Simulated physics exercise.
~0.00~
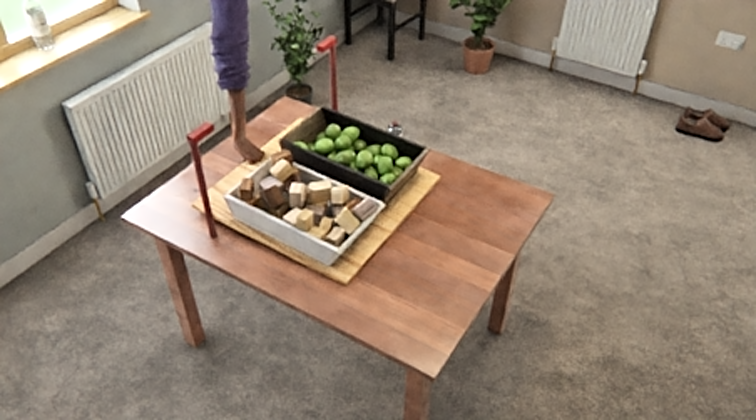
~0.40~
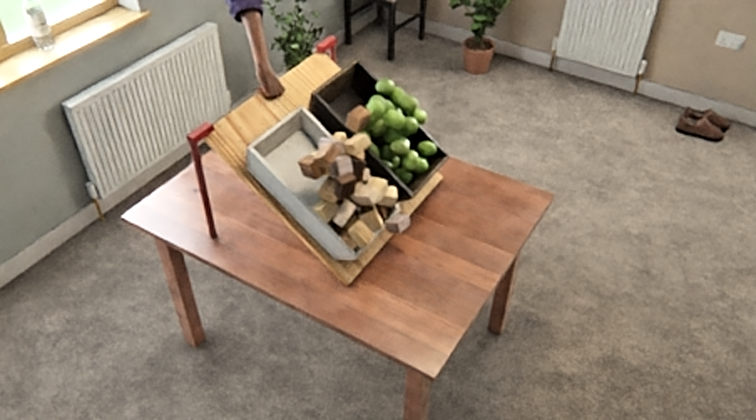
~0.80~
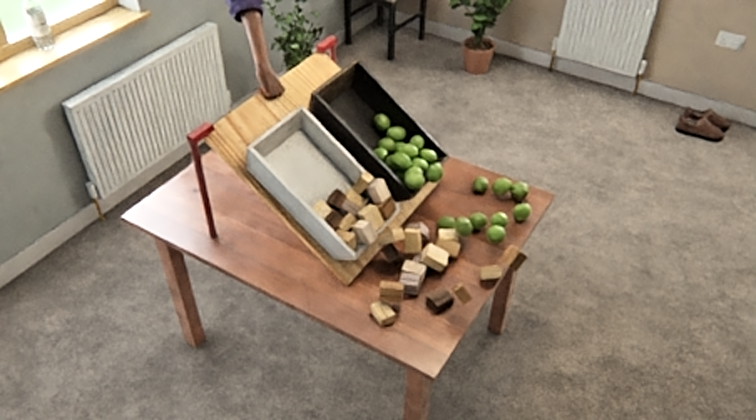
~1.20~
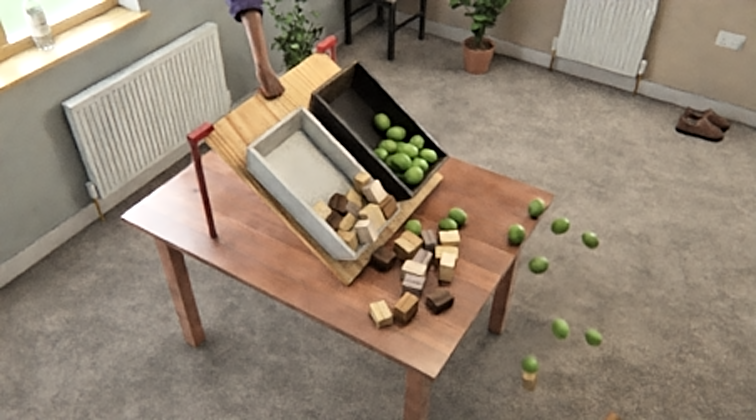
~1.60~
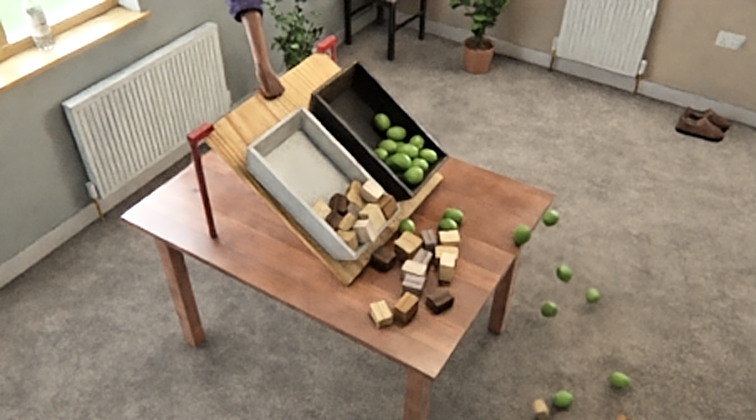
A hand tilts a board with two trays, spilling some limes and wooden blocks off them.
